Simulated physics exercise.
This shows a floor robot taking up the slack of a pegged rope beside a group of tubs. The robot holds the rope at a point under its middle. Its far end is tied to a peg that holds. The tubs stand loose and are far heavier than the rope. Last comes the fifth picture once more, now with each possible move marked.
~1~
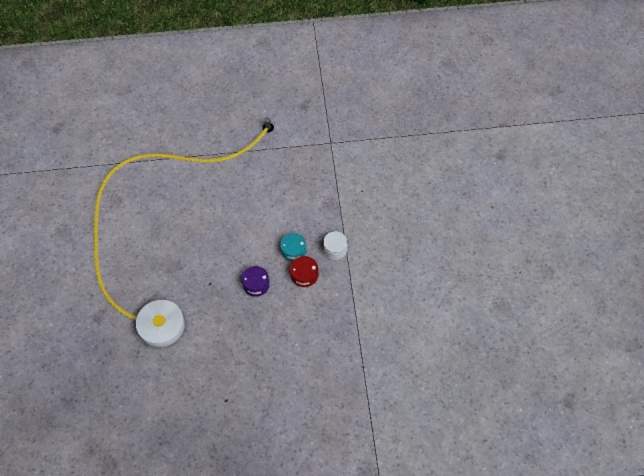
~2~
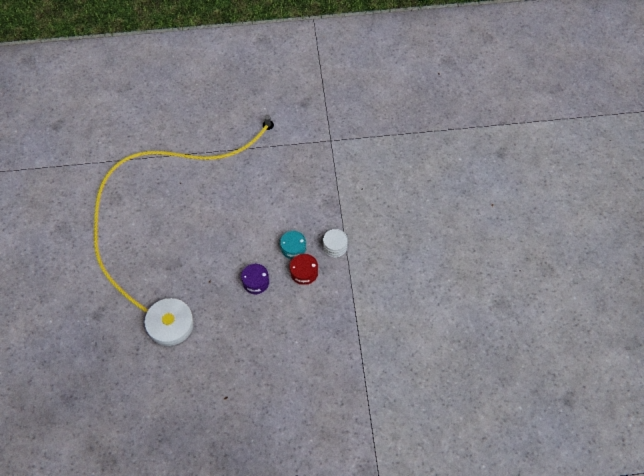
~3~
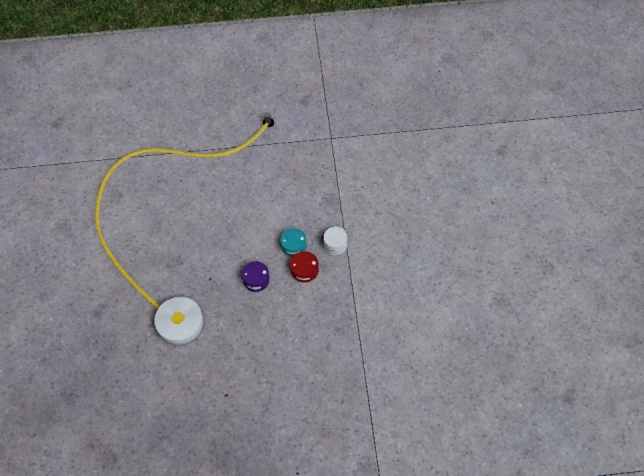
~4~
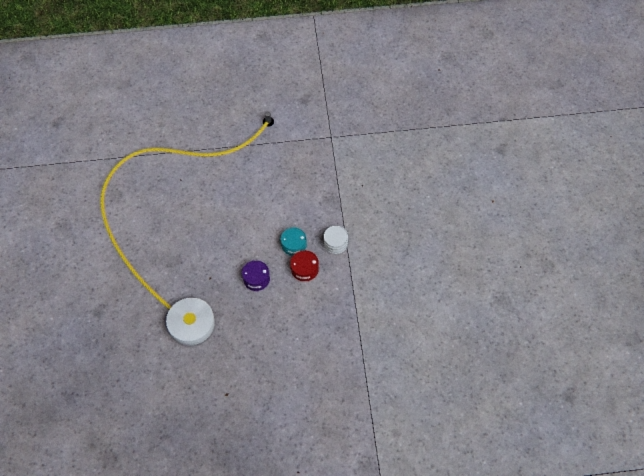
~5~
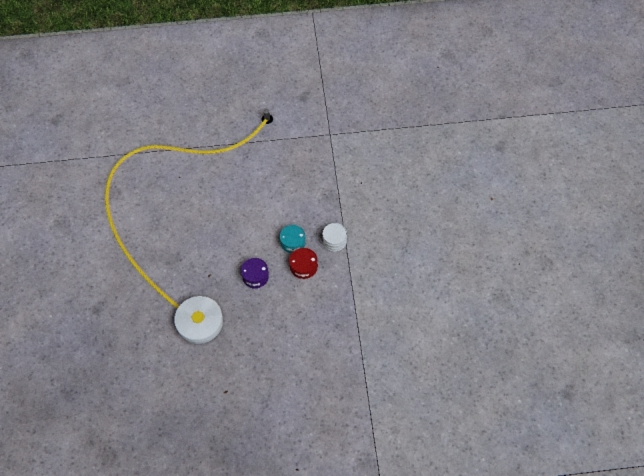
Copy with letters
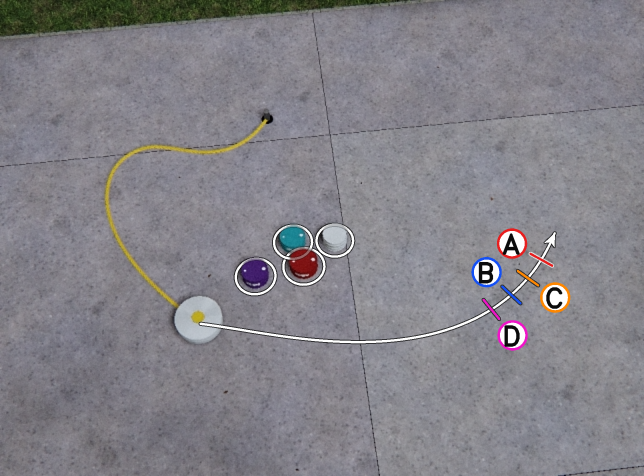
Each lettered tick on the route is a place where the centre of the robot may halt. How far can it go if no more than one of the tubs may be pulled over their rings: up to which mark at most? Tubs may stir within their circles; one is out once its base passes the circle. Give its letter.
Stop at D.
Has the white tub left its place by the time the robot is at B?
No.
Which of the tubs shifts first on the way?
The purple one.
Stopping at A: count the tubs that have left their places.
Four.
On the marked copy, A at (541, 260); B at (511, 295); C at (528, 278); D at (491, 309); the route from (200, 324) via (409, 339) to (555, 233).
With D. Early on, robot (303, 336).
Further on, robot (409, 335).
At the end, robot (493, 306); purple tub (278, 259); one over the rings.
As for the rest, A has four over the rings; B has three over the rings; C has three over the rings.
